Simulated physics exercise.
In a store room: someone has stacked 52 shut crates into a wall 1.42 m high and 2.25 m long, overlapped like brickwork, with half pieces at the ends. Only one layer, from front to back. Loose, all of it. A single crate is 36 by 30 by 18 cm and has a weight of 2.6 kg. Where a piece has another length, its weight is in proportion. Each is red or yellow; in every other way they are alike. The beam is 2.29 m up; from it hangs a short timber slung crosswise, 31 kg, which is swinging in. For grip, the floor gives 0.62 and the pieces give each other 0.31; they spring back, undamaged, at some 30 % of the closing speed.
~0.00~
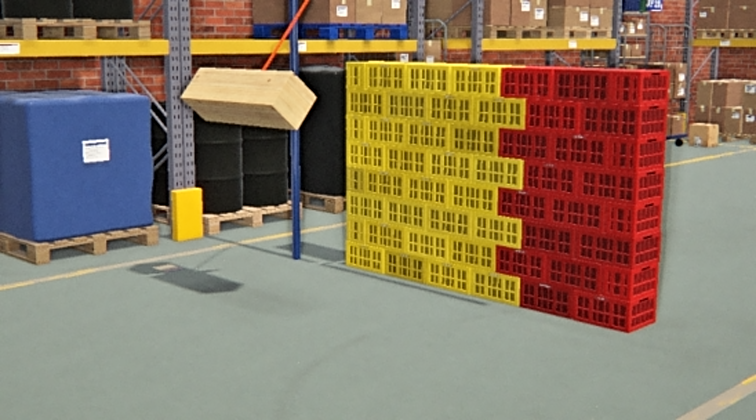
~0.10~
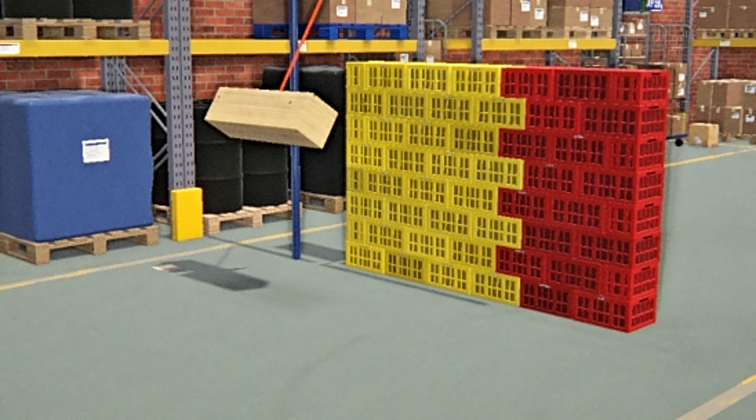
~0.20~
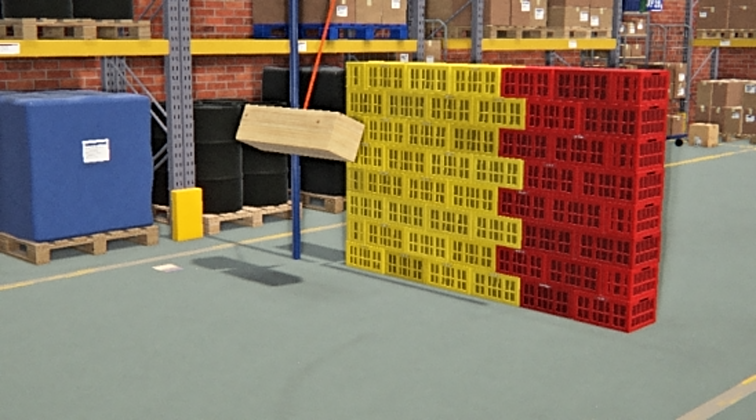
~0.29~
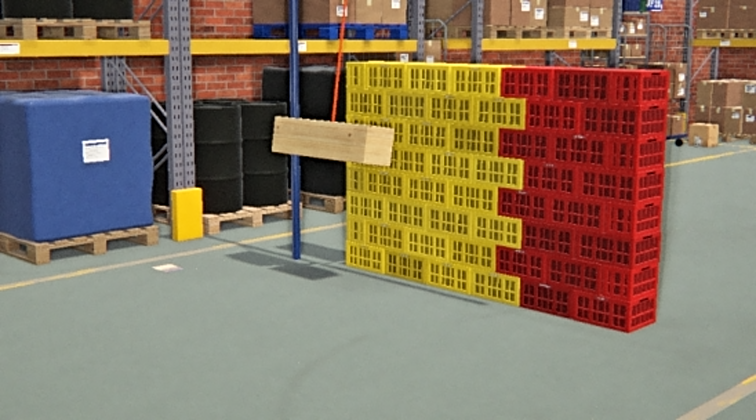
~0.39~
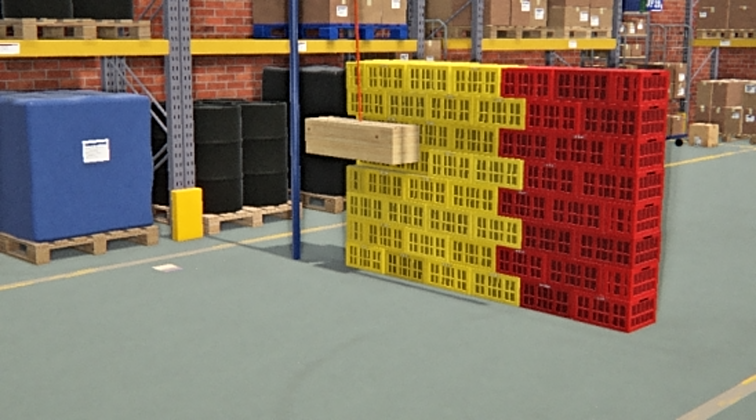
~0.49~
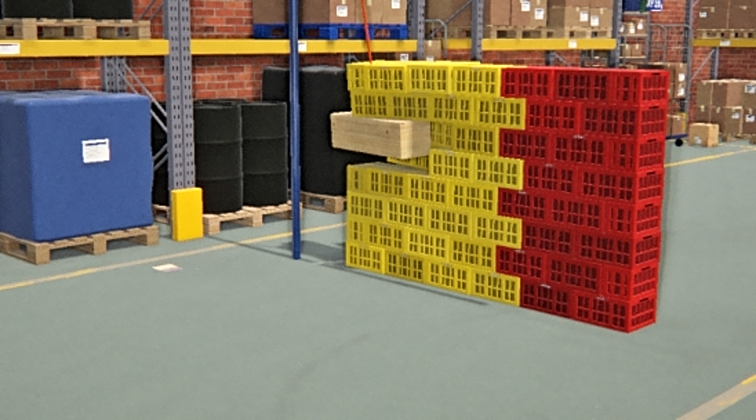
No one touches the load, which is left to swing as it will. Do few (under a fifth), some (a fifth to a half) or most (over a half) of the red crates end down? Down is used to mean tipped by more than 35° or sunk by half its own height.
Few.
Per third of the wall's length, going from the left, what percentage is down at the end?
Left third 60 percent, middle third 0 percent, right third 0 percent.
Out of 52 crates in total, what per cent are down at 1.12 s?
By then 15 %.
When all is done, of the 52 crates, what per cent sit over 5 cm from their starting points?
25 % shifted.
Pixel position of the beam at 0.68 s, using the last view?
It sits close to pixel (404, 119).
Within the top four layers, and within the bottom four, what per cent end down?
For the top it's 30 in a hundred, for the bottom 10 in a hundred.
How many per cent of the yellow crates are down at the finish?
By colour: Yellow 30 per cent.
After 0.68 s, line 23° past plumb; none of the 20 red crates down (3 of 52 in all colours); top red crate unmoved; top yellow crate leaning 12°.
After 1.12 s, line 29° past plumb; none of the 20 red crates down (8 of 52 in all colours); top red crate unmoved; top yellow crate leaning 29°.
After 1.66 s, line 7° past plumb; none of the 20 red crates down (9 of 52 in all colours); top red crate unmoved; top yellow crate leaning 37°, 1.16 m lower.
After 3.12 s, line 6° past plumb; none of the 20 red crates down (11 of 52 in all colours); top red crate unmoved; top yellow crate upside down.
By the end (4.0 s), line 13° past plumb; none of the 20 red crates down (11 of 52 in all colours); top red crate unmoved; top yellow crate upside down. That is 0 per cent. As the last picture would show them, middles, top red crate near (597, 85), top yellow crate near (290, 286).
